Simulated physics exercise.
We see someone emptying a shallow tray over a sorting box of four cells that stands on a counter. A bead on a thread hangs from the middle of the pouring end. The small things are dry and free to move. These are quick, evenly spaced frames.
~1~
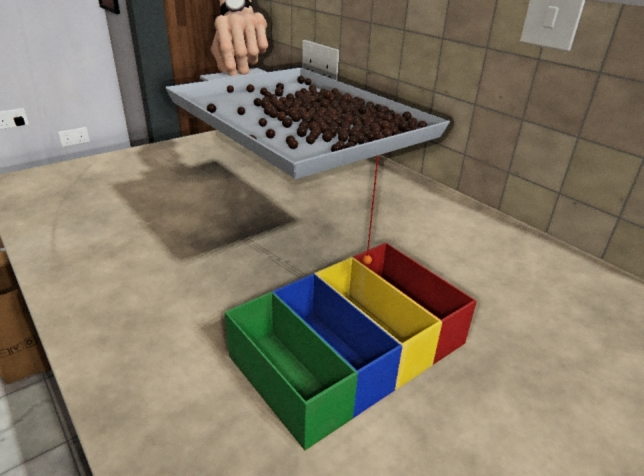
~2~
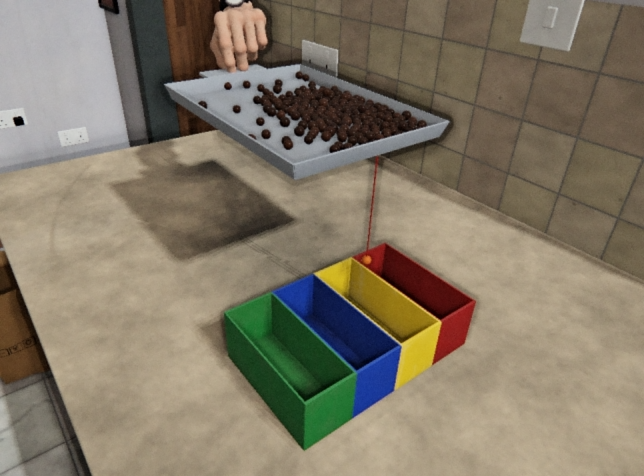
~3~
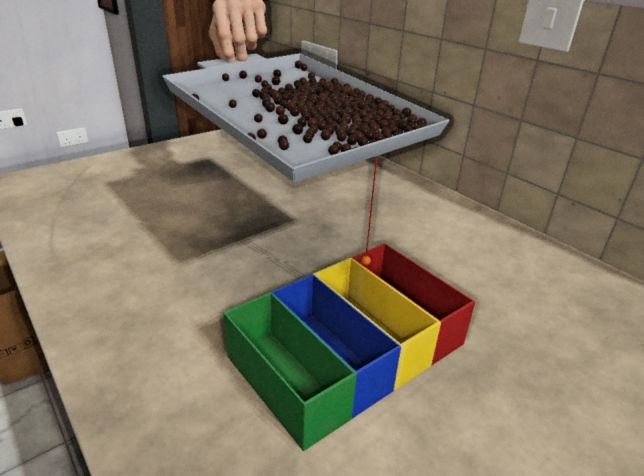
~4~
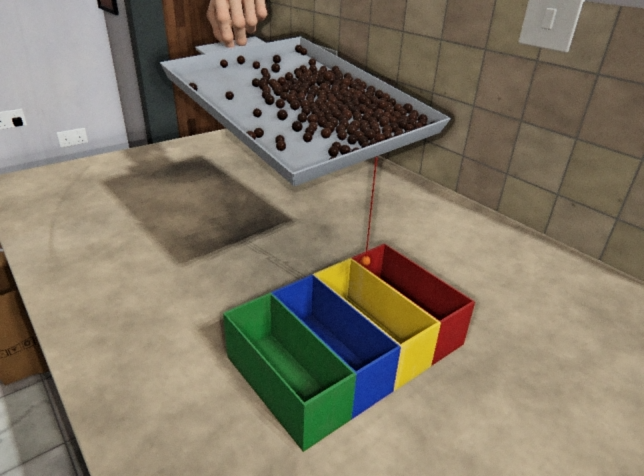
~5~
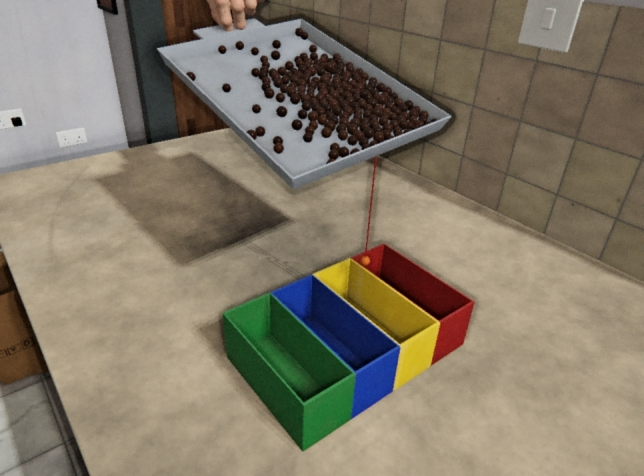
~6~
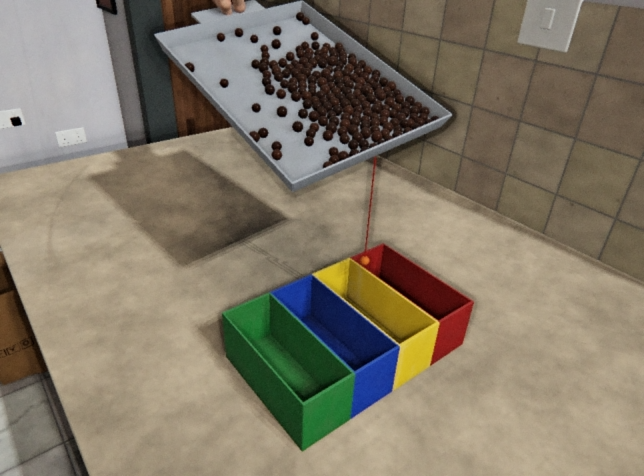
A hand raising the back of a shallow tray of chocolate balls, tilting it above a green, blue, yellow and red box.
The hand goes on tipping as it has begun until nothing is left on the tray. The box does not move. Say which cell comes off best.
It favours the blue compartment.
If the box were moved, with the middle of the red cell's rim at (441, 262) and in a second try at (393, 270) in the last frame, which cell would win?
First the cell in green, then the blue cell.
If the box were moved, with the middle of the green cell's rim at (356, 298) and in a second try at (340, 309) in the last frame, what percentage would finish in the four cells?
Roughly 20 per cent, and 40 per cent.
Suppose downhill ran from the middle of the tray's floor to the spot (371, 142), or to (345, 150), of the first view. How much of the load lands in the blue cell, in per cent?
Roughly 10 per cent, and 30 per cent.
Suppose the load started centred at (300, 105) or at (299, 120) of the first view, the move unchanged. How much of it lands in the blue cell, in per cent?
The first gives 50 %, the second 50 %.
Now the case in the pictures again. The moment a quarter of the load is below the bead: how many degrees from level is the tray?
Roughly 70°.
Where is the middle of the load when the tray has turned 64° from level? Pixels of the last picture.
Close to (331, 182).
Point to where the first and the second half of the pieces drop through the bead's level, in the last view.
First near (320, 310), later near (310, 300).
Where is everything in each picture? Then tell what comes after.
Corners of the pouring end (296, 160) and (442, 121), level; middle of the load (338, 117), chocolate balls; bead on its thread (367, 260); green cell (331, 407); blue cell (377, 377); yellow cell (418, 351); red cell (455, 328), in the first frame.
Corners of the pouring end (295, 161) and (442, 121), level; middle of the load (338, 116), in the second frame.
Corners of the pouring end (295, 164) and (442, 119), tipped barely, lowest at the left corner; middle of the load (338, 112), about a tenth on the move, in the third frame.
Corners of the pouring end (295, 169) and (443, 117), tipped a little, lowest at the left corner; middle of the load (338, 106), about a tenth on the move, in the fourth frame.
Corners of the pouring end (295, 173) and (444, 115), tipped a little, lowest at the left corner; middle of the load (340, 101), roughly a quarter on the move, in the fifth frame.
Corners of the pouring end (294, 177) and (445, 113), tipped clearly, lowest at the left corner; middle of the load (336, 92), the larger part on the move; green cell (328, 408); blue cell (375, 378); yellow cell (416, 352); red cell (452, 329), in the sixth frame.
Just after the last frame, tray tipped steeply; roughly two thirds on the tray; about a tenth in the blue cell; about a tenth in the green cell; about a tenth in the yellow cell; roughly a quarter falling or outside the box.
A moment on, tray tipped past a quarter turn; just a few on the tray; roughly half in the blue cell; roughly a quarter in the green cell; about a tenth in the yellow cell; about a tenth falling or outside the box.
Further on, tray tipped past a quarter turn; roughly half in the blue cell; roughly a quarter in the green cell; about a tenth in the yellow cell; just a few in the red cell; about a tenth falling or outside the box.
When it is over, tray tipped past a quarter turn; roughly half in the blue cell; roughly a quarter in the green cell; about a tenth in the yellow cell; just a few in the red cell; about a tenth outside the box.
